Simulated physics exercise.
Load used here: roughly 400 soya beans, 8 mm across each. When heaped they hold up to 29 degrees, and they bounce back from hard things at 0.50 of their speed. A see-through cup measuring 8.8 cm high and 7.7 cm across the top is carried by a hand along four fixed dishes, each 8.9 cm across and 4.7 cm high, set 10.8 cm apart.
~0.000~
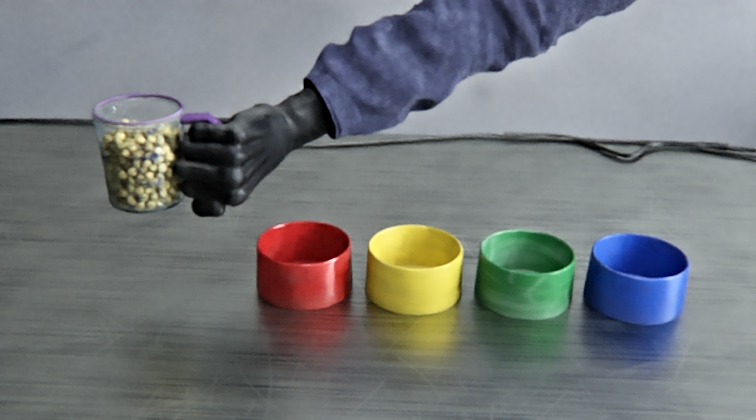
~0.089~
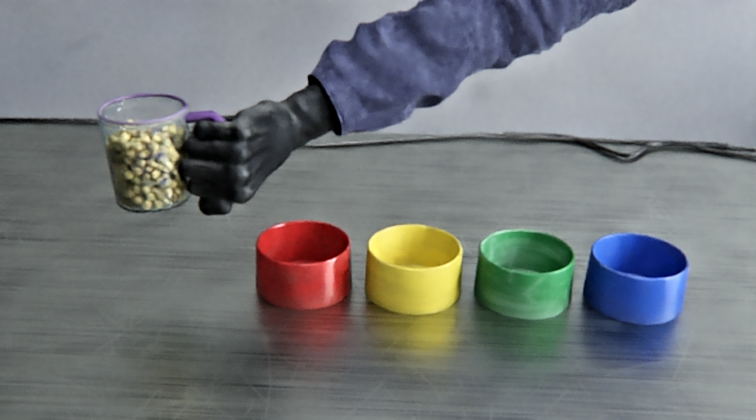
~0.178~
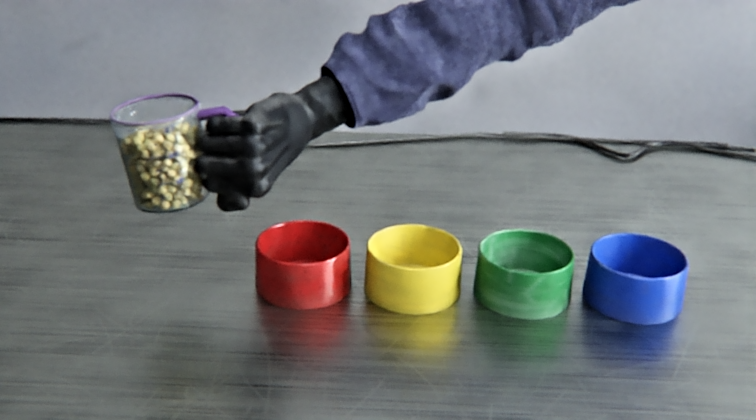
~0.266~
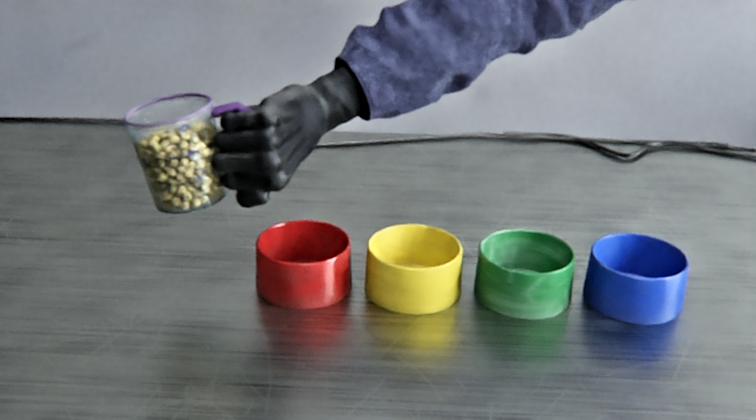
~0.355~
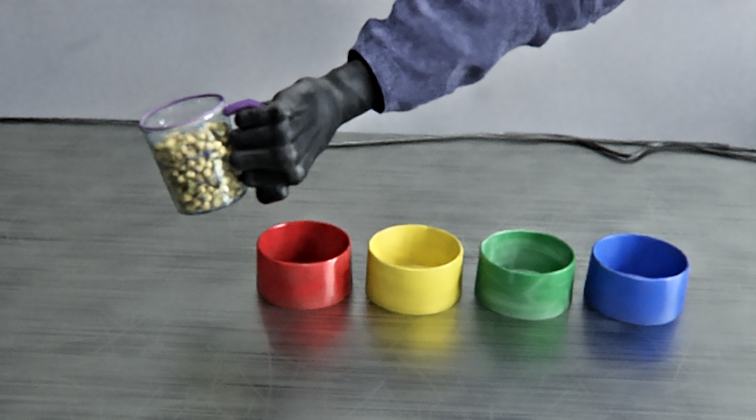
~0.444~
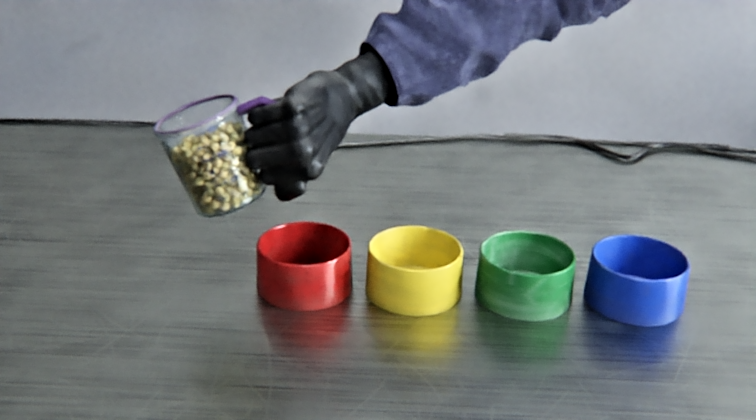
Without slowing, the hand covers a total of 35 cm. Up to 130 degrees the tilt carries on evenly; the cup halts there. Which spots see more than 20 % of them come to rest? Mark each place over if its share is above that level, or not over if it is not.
Red: Not over, blue: Not over, green: Not over, yellow: Over, counter: Over.
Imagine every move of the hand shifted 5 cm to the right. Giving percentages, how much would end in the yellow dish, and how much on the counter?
Yellow: 0; counter: 10.
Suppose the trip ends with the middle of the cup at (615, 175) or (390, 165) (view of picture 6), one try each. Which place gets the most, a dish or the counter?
First try: Green; second try: Red.
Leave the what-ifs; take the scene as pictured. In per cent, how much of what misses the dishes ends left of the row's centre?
Share: About 50 in a hundred.
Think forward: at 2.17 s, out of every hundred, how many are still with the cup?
About 70 %.
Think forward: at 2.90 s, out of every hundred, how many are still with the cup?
About 0 percent of the load.
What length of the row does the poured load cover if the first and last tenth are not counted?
9 centimetres.
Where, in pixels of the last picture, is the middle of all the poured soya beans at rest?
Estimated resting centre: Around (432, 282).
Then, at 1.48 s, tilt 70 degrees; cup holds 100 %.
After 2.17 s, tilt 104 degrees; cup holds 70 %, yellow 20 %.
Then, at 2.90 s, tilt 130 degrees; cup holds 0 %, yellow 55 %.
In the end, at 3.3 s, red 0 %, blue 0 %, green 0 %, yellow 55 %, counter 45 %.
